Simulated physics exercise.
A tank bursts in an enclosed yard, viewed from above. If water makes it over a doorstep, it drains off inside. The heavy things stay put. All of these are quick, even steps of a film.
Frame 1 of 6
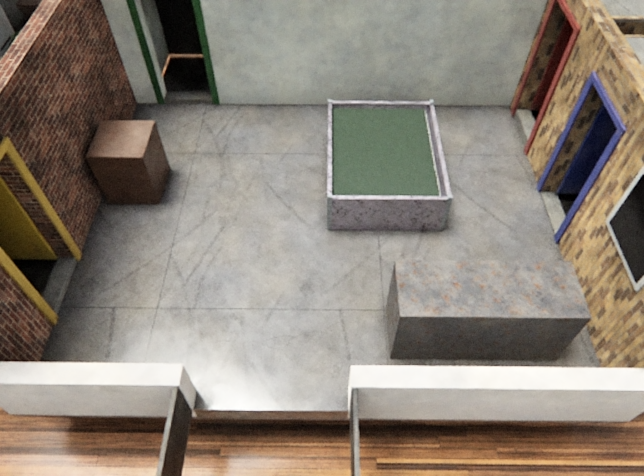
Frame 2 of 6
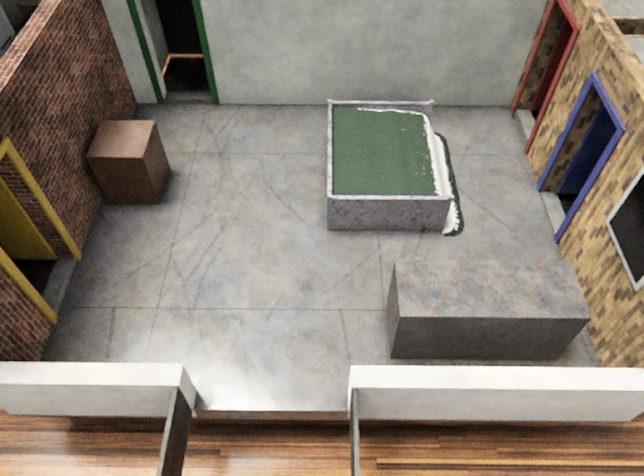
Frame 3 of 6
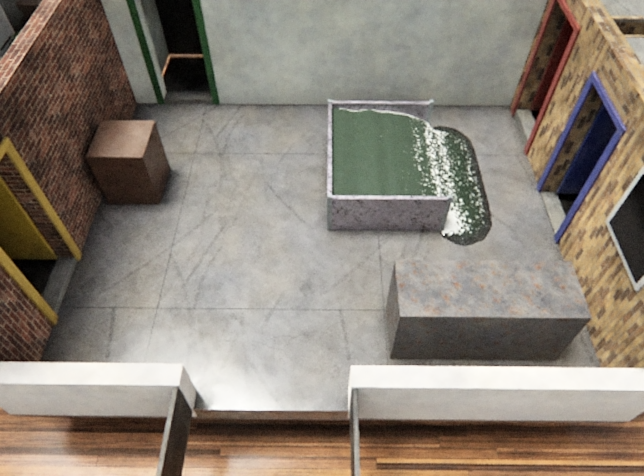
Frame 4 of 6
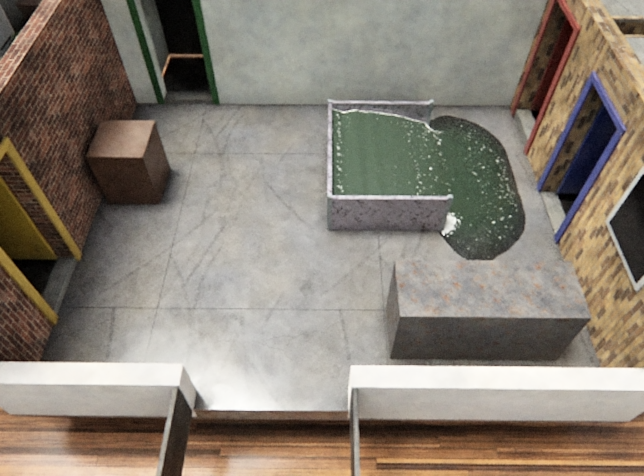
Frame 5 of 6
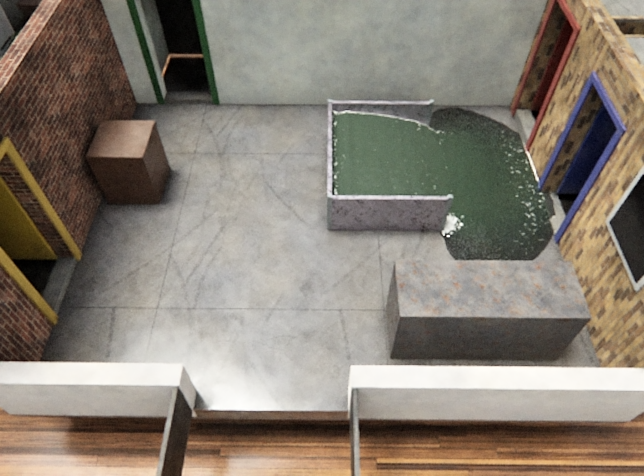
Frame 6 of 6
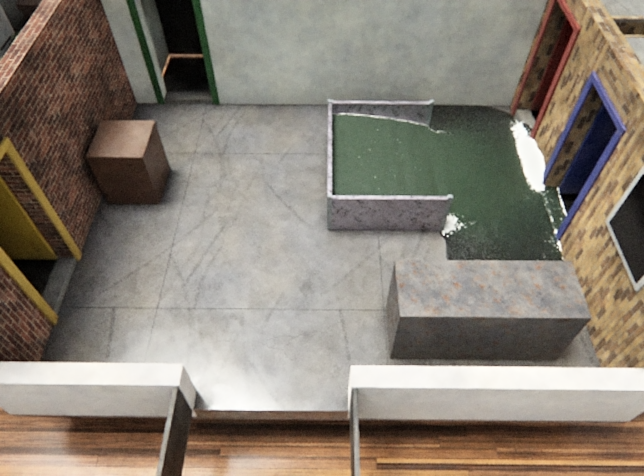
At first, green water sits still in a walled tank inside an enclosed yard seen from above. The tank's right side opens and water pours out with white foam, spreading rightward across the grey floor. It widens to the patterned brick wall, where white foam churns beside the blue-framed doorway.
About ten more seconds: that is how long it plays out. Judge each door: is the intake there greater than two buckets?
One by one: Yellow door: Within two buckets; blue door: Exceeds two buckets; red door: Exceeds two buckets; green door: Within two buckets.
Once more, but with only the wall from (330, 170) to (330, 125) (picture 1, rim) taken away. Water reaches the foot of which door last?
Answer - the blue one.
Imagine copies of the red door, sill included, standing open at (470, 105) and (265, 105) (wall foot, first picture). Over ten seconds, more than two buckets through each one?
The first new door crosses the line, and the second stays below the line.
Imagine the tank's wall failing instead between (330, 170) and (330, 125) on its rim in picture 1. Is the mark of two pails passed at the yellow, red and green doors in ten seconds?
Outcome - yellow door: Past the mark, red door: Short of the mark, green door: Past the mark.
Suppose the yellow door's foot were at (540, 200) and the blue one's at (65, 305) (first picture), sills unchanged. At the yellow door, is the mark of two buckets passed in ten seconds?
Result for yellow: It ends up above.
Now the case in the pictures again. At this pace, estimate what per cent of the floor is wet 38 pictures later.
75 %, roughly.
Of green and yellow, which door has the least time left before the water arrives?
That would be the one in green.
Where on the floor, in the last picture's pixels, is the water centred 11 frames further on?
At about (459, 178).
A moment on, water covers 20 % of the floor; the yellow door not reached, the blue door far over two buckets in, the red door under two buckets in, the green door not reached.
Next, water covers 25 % of the floor; the yellow door not reached, the blue door far over two buckets in, the red door over two buckets in, the green door not reached.
Then, water covers 40 % of the floor; the yellow door not reached, the blue door far over two buckets in, the red door far over two buckets in, the green door not reached.
Later, water covers 75 % of the floor; the yellow door not reached, the blue door far over two buckets in, the red door far over two buckets in, the green door wet at the sill, nothing in.
In the end, water covers 95 % of the floor; the yellow door wet at the sill, nothing in, the blue door far over two buckets in, the red door far over two buckets in, the green door wet at the sill, nothing in.
